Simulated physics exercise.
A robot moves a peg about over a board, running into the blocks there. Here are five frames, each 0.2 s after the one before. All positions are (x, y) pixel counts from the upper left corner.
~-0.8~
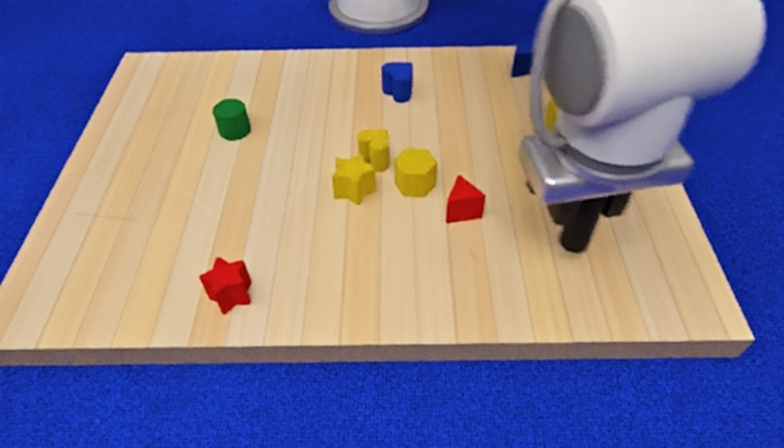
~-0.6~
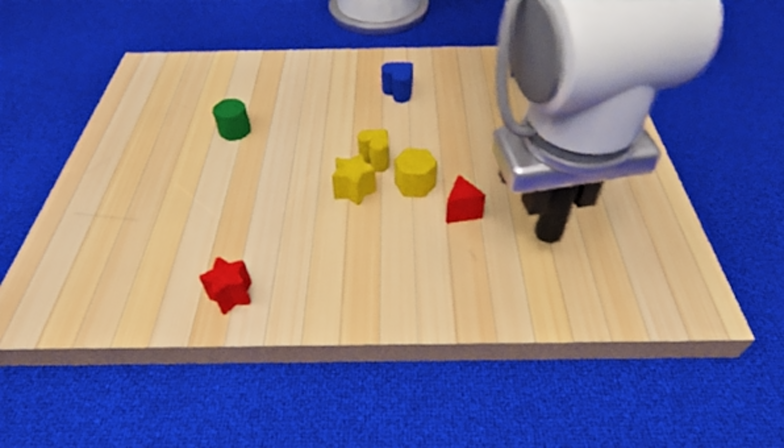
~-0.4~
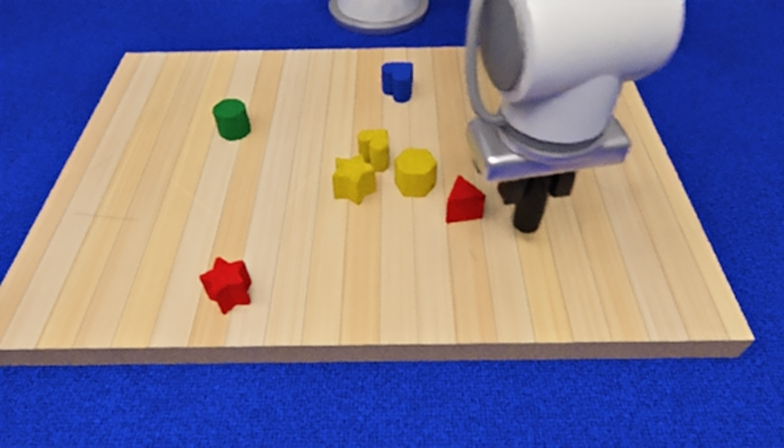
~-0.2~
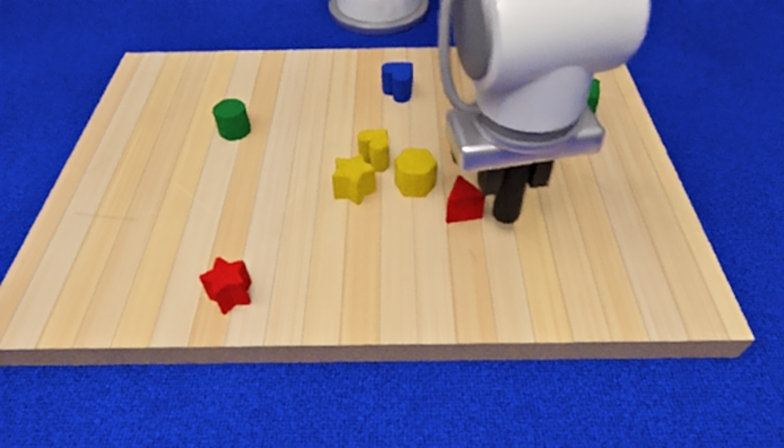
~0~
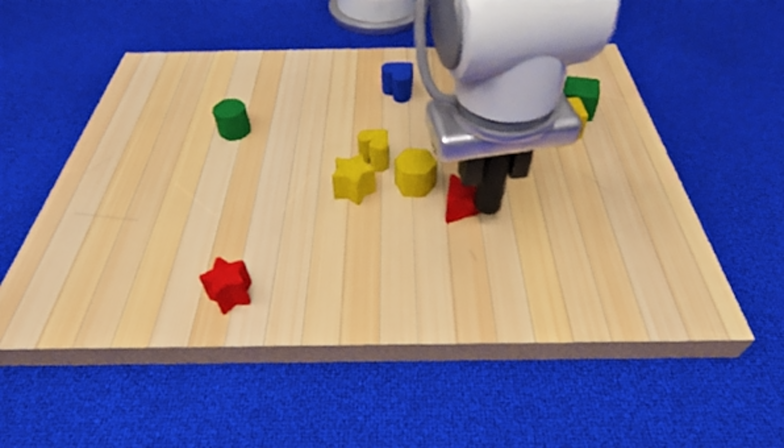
A robot arm moves its dark peg steadily leftward across a wooden board, closing in on a red triangular block and nudging it slightly, while the yellow, blue and green blocks and a red star stay still.
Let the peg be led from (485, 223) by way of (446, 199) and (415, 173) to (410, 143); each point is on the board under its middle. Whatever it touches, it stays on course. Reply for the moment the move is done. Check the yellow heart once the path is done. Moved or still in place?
Moved.
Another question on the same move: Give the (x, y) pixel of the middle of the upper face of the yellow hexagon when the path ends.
I expect it at (379, 144).
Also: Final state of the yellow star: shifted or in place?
Here's my answer: The yellow star remains in position.
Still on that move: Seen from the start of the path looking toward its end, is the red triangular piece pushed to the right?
That would be a no.
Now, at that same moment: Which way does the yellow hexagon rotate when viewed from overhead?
My answer: Anticlockwise.
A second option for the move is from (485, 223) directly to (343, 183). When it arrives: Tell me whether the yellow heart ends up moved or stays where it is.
Not moved.
On the path given first. One third of the way, peg (447, 181); yellow hexagon (406, 157), turned 25° clockwise; red triangular piece (422, 176), turned 70° anticlockwise.
Two thirds of the way, peg (415, 156); yellow heart (359, 132), turned 50° clockwise; yellow hexagon (383, 148), turned 20° anticlockwise; red triangular piece (406, 176), turned 90° anticlockwise.
At the end, peg (410, 126); yellow star in place; yellow heart (354, 131), turned 60° clockwise; yellow hexagon (379, 144), turned 40° anticlockwise; red triangular piece (406, 176), turned 90° anticlockwise.
